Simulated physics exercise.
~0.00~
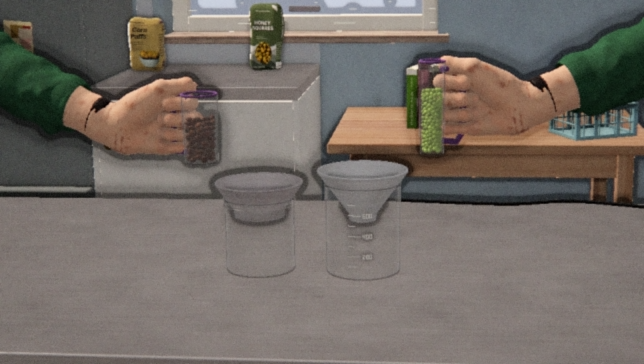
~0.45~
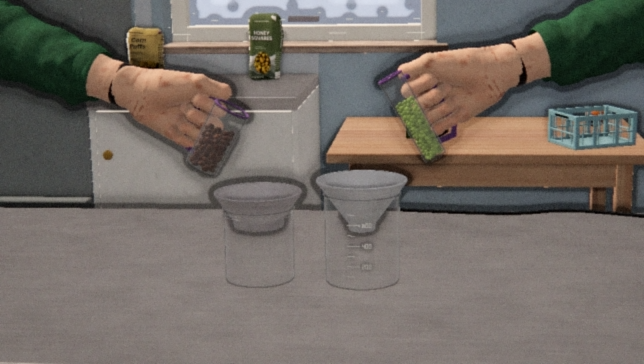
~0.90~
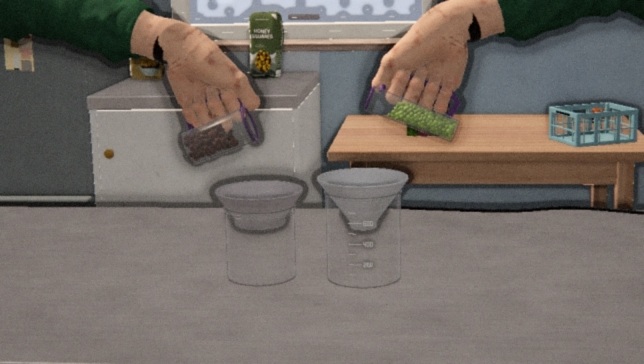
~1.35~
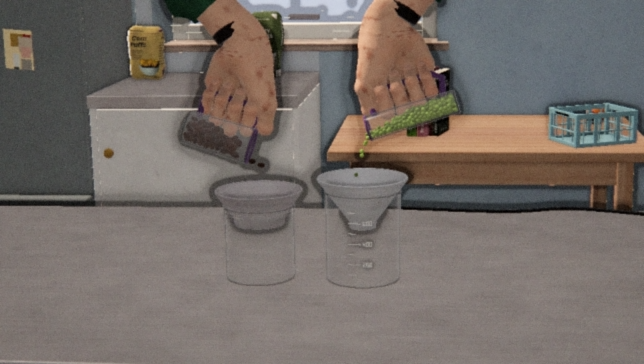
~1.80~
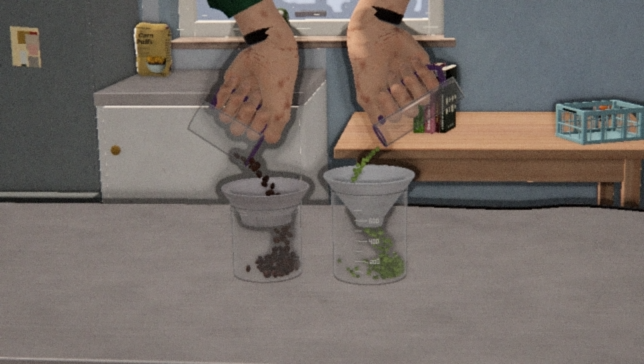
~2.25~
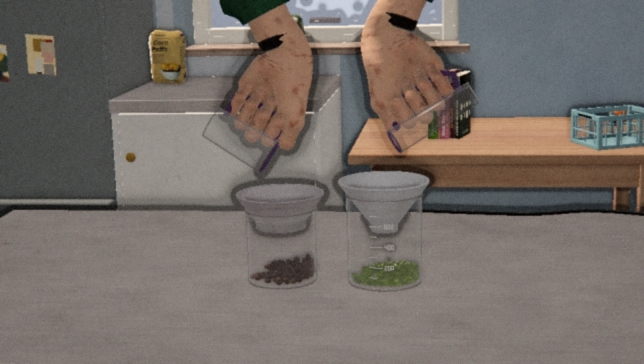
The clip opens on two hands in green sleeves holding small clear cups, dark brown pieces on the left and green ones on the right, above two funnels set in clear jars on a grey table. The hands move inward and tip the cups onto their sides, with the contents staying in at first. A few pieces then start to spill from each cup. As the cups turn further over, both streams pour through the funnels and scatter into the jars. Finally, both cups are empty, and the dark and green pieces lie settled at the bottom of their jars, with the funnels clear.
